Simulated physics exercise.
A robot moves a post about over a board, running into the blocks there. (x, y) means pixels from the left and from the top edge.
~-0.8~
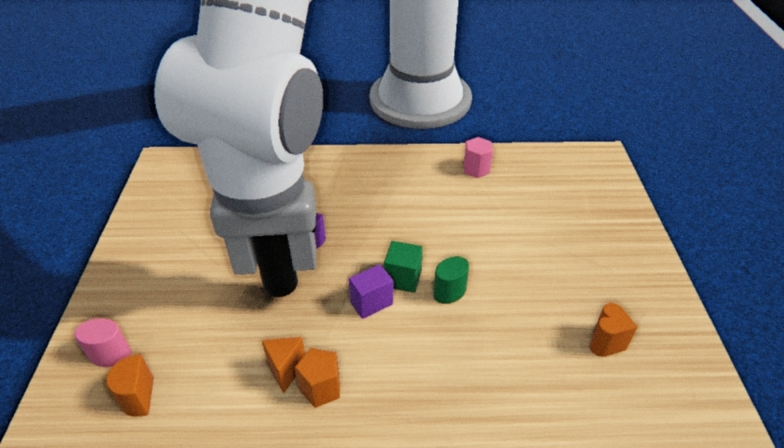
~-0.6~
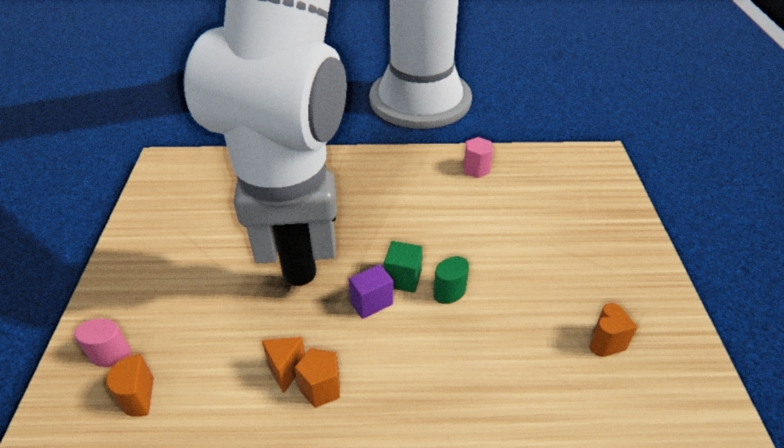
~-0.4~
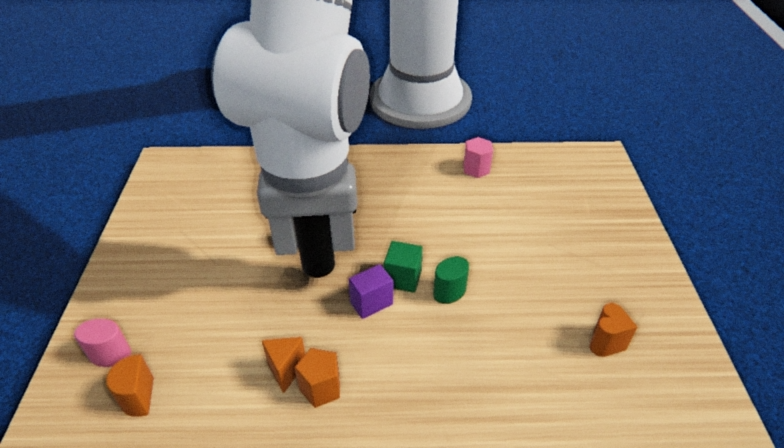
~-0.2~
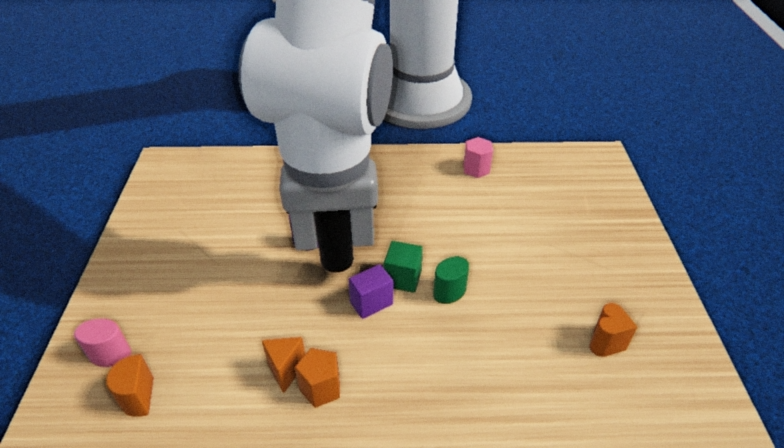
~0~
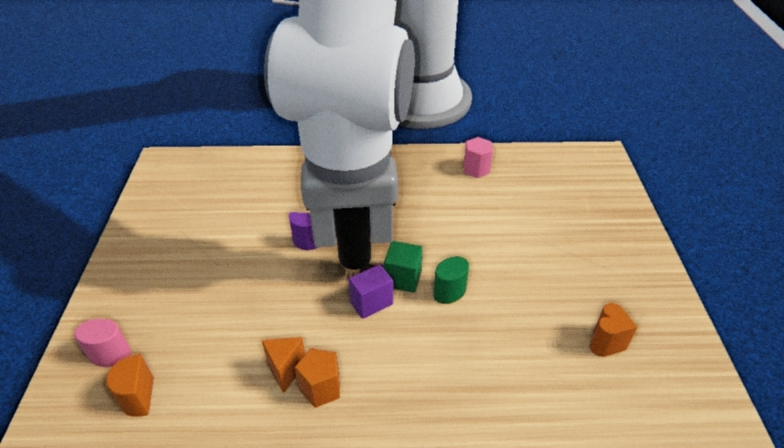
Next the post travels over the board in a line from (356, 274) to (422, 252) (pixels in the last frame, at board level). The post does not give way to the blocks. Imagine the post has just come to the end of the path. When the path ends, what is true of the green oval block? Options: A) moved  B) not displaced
Letter B.
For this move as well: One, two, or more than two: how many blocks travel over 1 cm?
The push moves one block more than 1 cm.
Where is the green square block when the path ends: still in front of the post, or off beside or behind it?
It slides aside on the way.
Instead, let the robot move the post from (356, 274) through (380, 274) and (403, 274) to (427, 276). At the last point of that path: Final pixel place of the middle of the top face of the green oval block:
The middle of its upper face should be somewhere near (487, 277).
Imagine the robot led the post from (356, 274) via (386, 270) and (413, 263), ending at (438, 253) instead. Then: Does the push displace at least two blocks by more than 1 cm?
Yes, I think so.
What follows on the original path. Halfway along, post (390, 248); green square block (416, 254), turned 30° clockwise.
At the end, post (423, 237); green square block (422, 254), turned 50° clockwise; green oval block not moved.
